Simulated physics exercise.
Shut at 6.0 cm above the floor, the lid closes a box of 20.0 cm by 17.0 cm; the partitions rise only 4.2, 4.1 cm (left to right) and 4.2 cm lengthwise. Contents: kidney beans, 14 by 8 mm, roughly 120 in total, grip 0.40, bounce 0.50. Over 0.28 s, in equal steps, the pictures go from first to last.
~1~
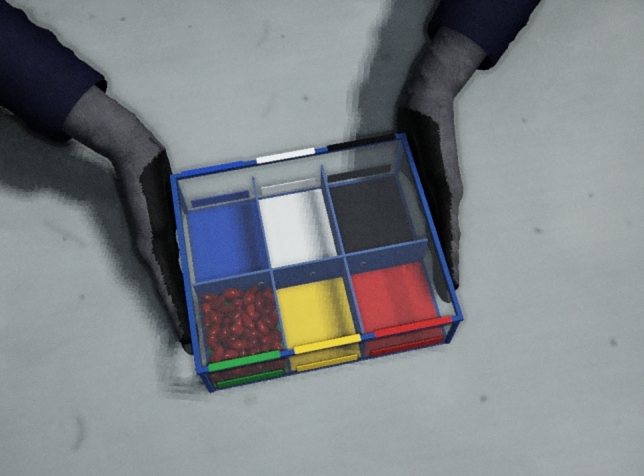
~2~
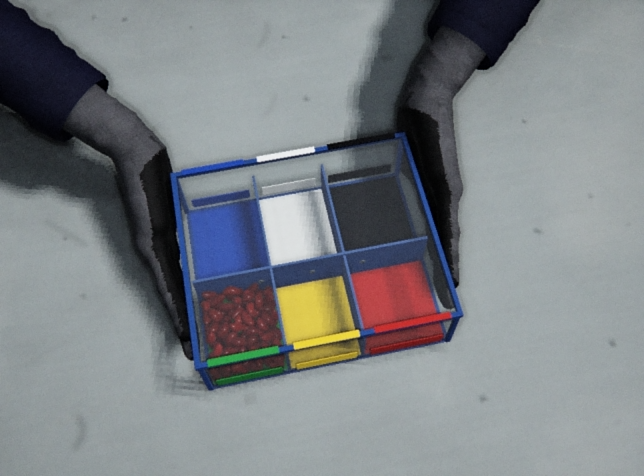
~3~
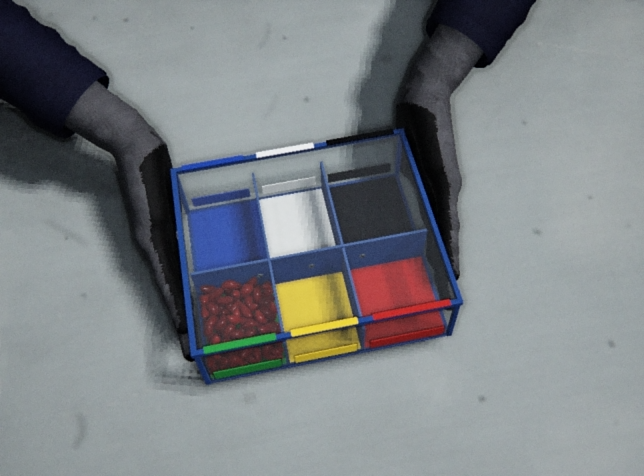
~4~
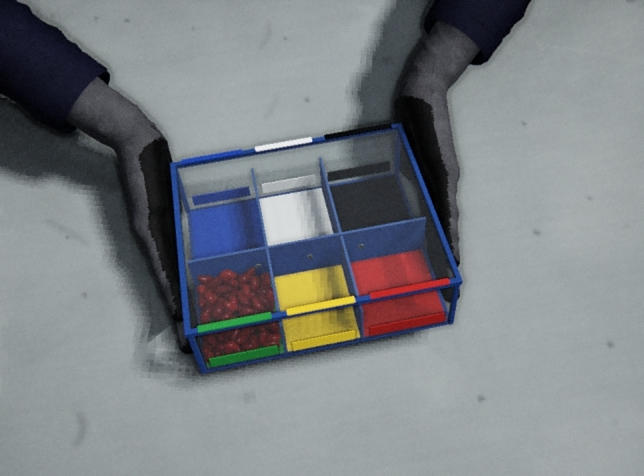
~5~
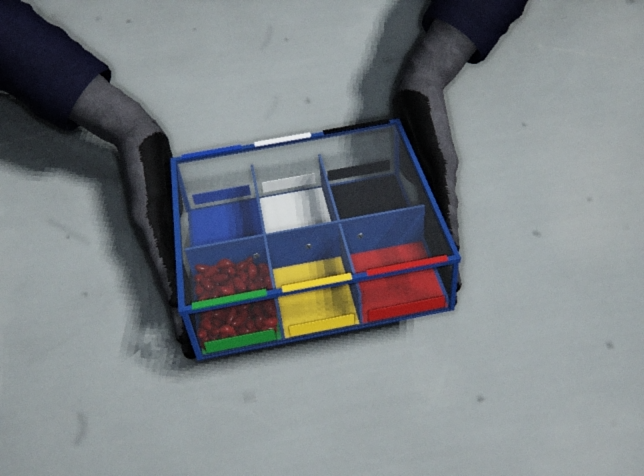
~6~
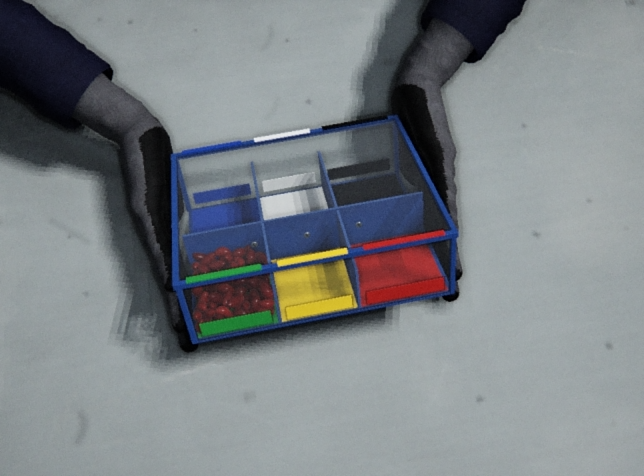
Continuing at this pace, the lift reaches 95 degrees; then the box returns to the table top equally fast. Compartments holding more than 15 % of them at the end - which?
Red no, blue yes, green yes, yellow no, white no, black no.
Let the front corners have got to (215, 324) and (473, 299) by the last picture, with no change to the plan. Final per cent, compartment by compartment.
Red 5; blue 0; green 60; yellow 5; white 0; black 25.
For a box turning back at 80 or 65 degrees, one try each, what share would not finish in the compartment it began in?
25 and 10 %.
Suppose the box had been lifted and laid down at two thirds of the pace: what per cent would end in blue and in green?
That way blue would end with 30 per cent and green with 65 per cent.
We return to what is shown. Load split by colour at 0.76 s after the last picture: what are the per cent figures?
Red = 0, blue = 30, green = 70, yellow = 0, white = 0, black = 0 (per cent).
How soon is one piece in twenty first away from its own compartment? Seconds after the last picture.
At about 0.60 s.
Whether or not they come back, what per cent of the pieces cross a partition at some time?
I'd say near 55 percent of them.
Then, 0.76 s after the last picture, tilt 93 degrees; blue 30 %, green 70 %.
Then, 1.26 s after the last picture, tilt 40 degrees; blue 45 %, green 50 %, white 5 %.
Then, 1.83 s after the last picture, tilt 0 degrees; blue 45 %, green 45 %, white 5 %.
In the end, red 0 %, blue 45 %, green 45 %, yellow 0 %, white 5 %, black 0 %.
